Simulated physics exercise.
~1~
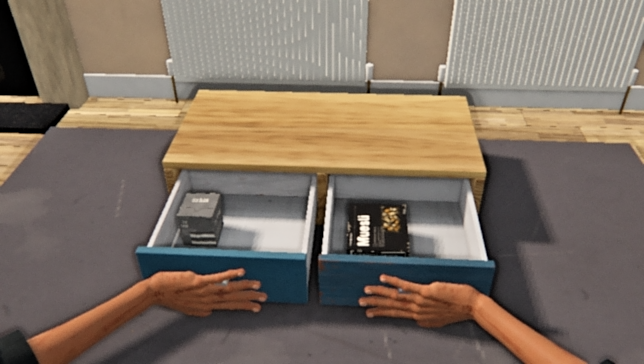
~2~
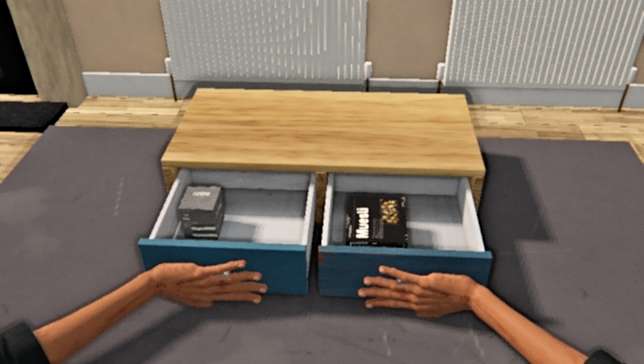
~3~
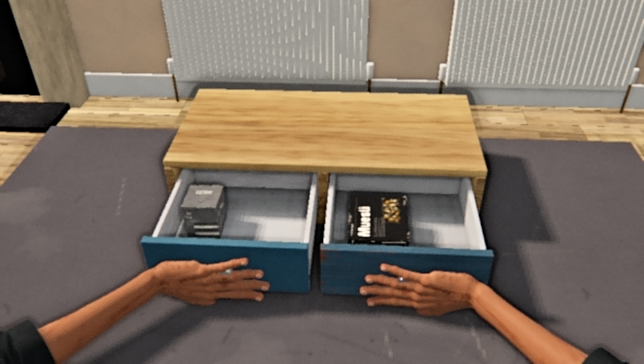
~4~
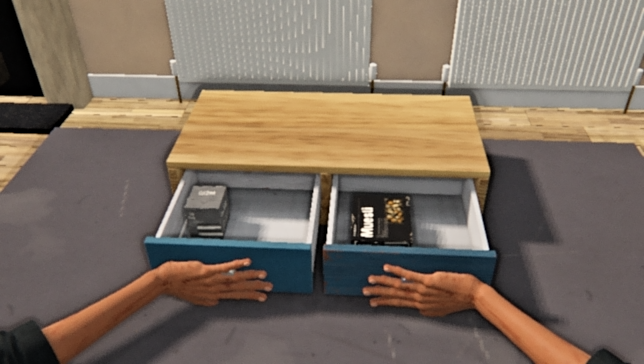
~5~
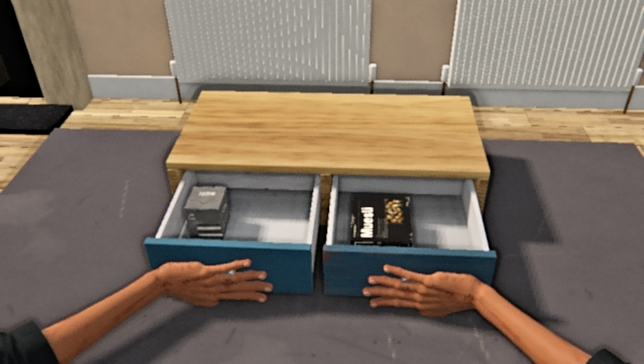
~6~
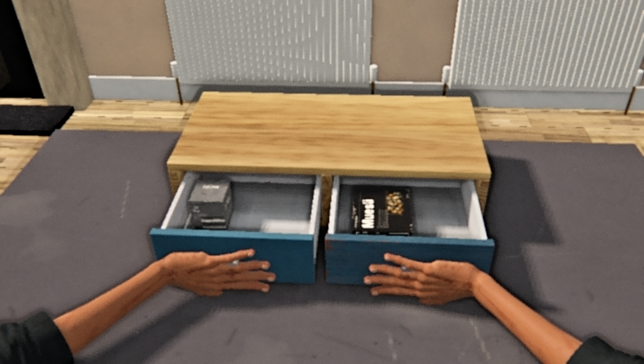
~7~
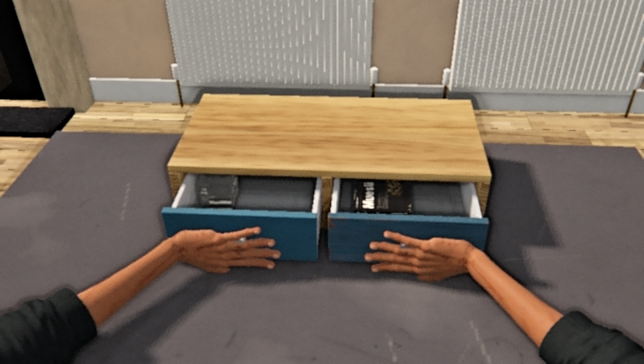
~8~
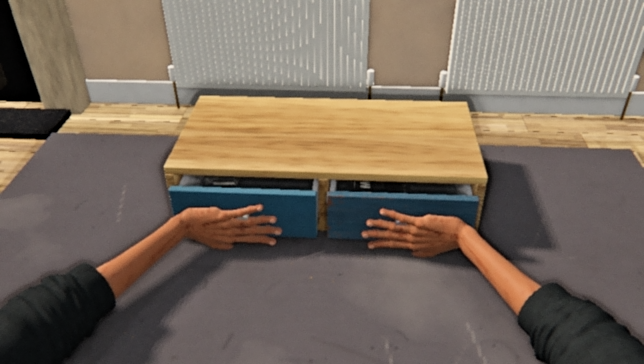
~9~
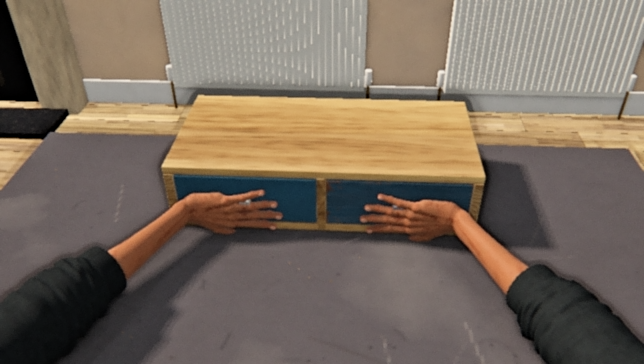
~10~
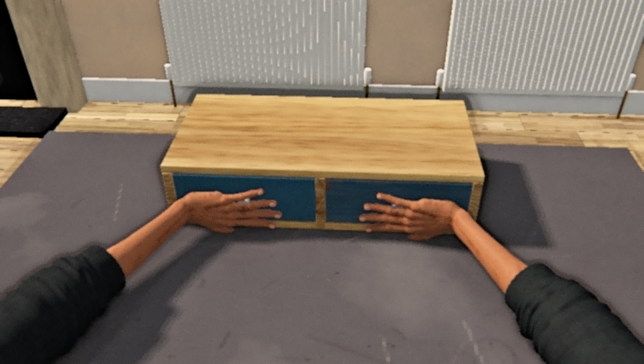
On a grey mat by ribbed wall panels, two hands pushing blue drawers holding a black box and grey carton fully shut.
